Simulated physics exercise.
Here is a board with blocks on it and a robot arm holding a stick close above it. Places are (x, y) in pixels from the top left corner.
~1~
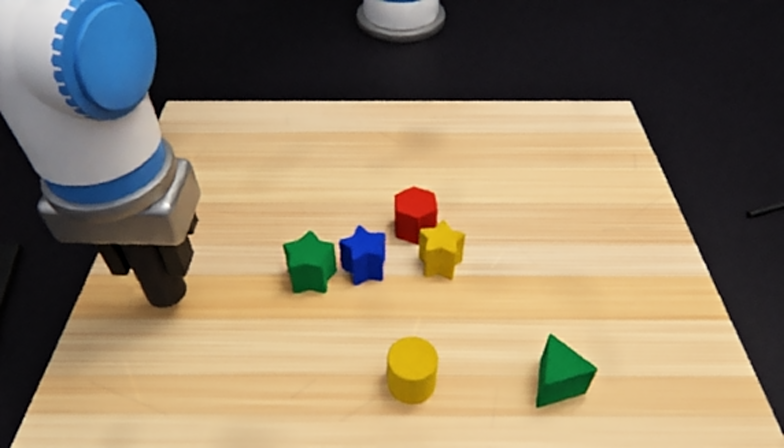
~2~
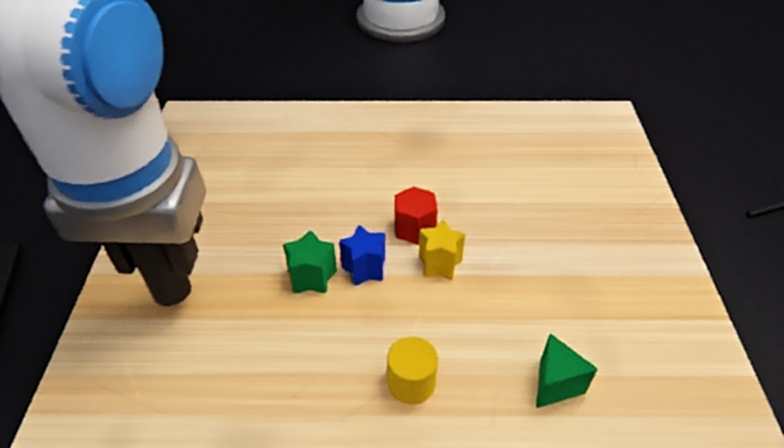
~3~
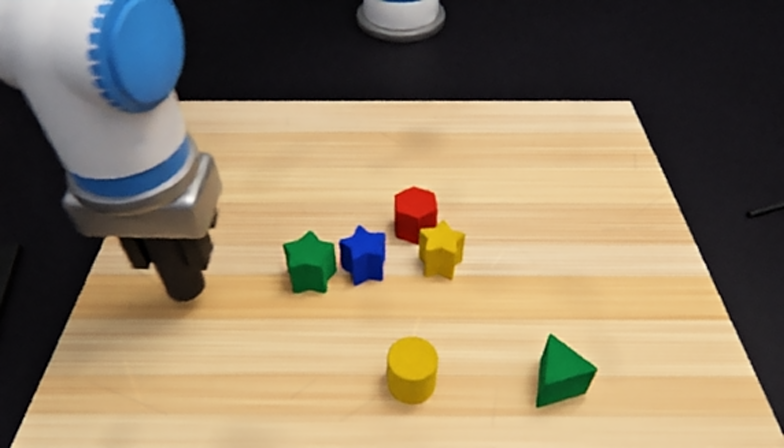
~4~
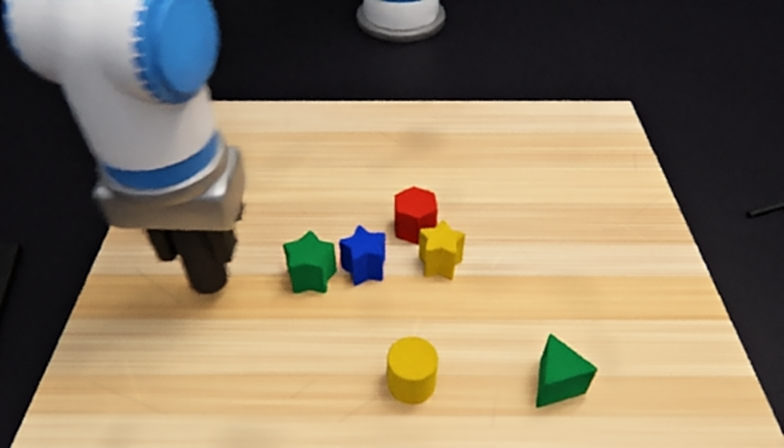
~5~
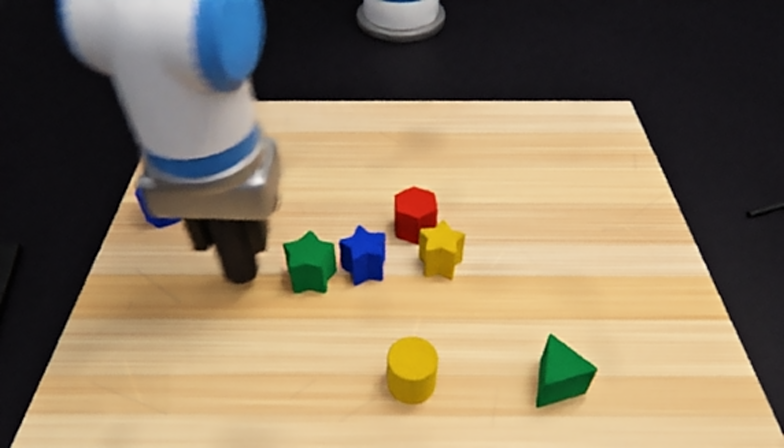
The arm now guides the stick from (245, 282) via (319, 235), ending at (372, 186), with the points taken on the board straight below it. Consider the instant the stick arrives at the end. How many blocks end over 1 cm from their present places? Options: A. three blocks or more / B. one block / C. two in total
Option B.
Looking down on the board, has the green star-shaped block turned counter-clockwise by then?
It seems not.
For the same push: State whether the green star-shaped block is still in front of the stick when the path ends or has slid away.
Slid off.
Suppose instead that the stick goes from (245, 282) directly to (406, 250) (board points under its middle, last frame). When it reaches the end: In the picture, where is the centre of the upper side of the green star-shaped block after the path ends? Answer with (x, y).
Its top middle will sit at (442, 233).
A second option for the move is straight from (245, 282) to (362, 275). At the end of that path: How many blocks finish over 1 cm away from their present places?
Total moved: Three or more.
On the path given first. One third of the way, stick at (298, 240); green star-shaped block at (322, 244), turned 55° clockwise; blue star-shaped block at (367, 242).
Two thirds of the way, stick at (337, 205); green star-shaped block at (323, 243), turned 65° clockwise; blue star-shaped block at (368, 243).
At the end, stick at (372, 173); green star-shaped block at (323, 243), turned 65° clockwise; blue star-shaped block at (368, 243); red hexagonal block still.
